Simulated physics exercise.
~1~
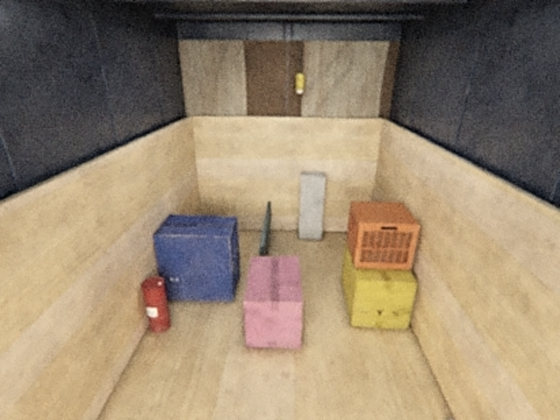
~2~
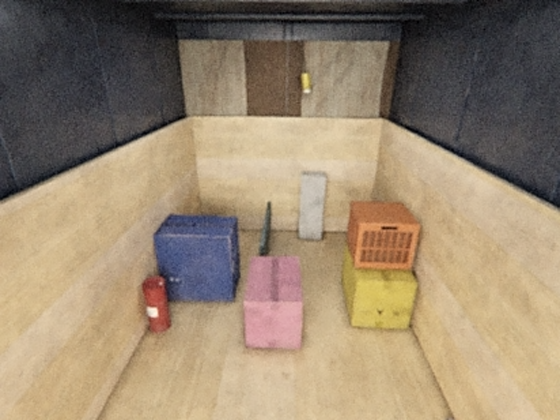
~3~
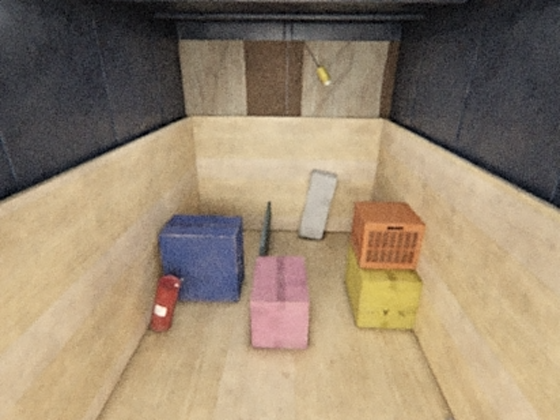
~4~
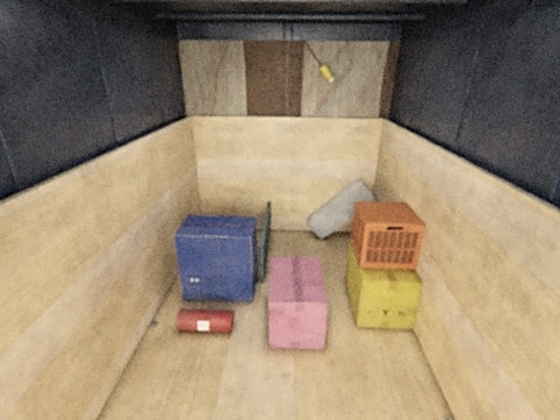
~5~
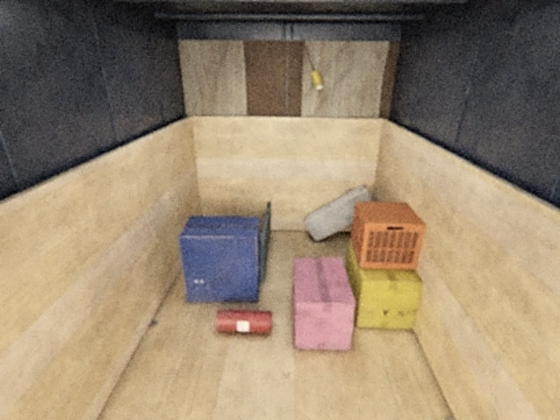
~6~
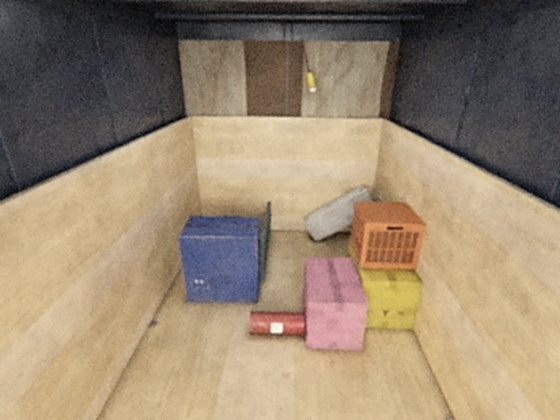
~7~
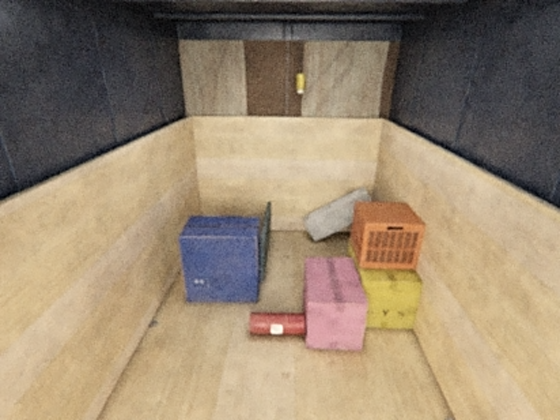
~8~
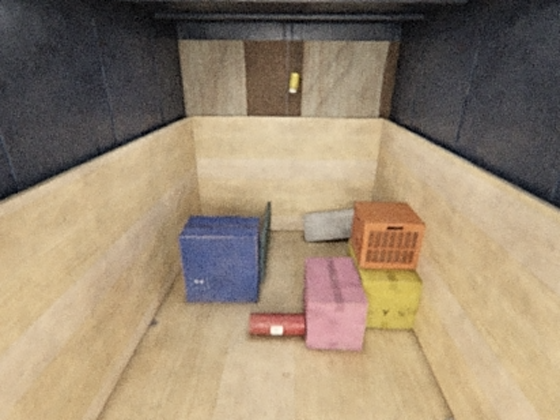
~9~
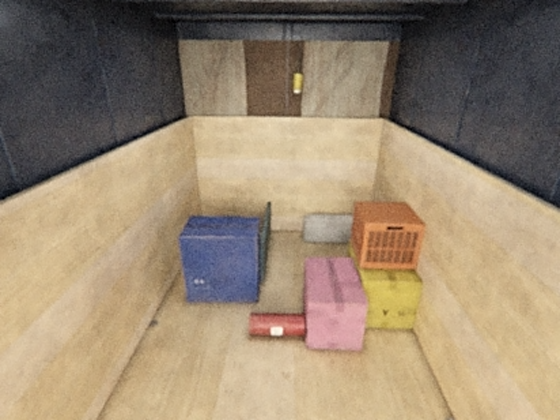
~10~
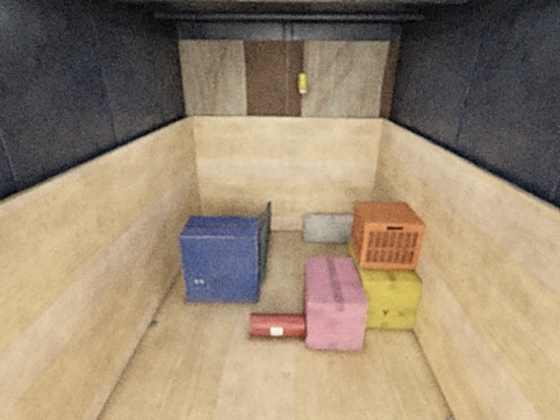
At first, a blue box, a pink box, a red canister, an upright white box and an orange chest stacked on a yellow box stand in a wood-lined load bay, beneath a hanging yellow lamp. The lamp swings right, and the canister and white box begin to lean that way. The canister topples onto its side as the blue and pink boxes slide right. The canister and pink box keep sliding until the pink one rests in front of the yellow box. The white box, leaning for a while, finally drops flat at the back, and everything lies still.
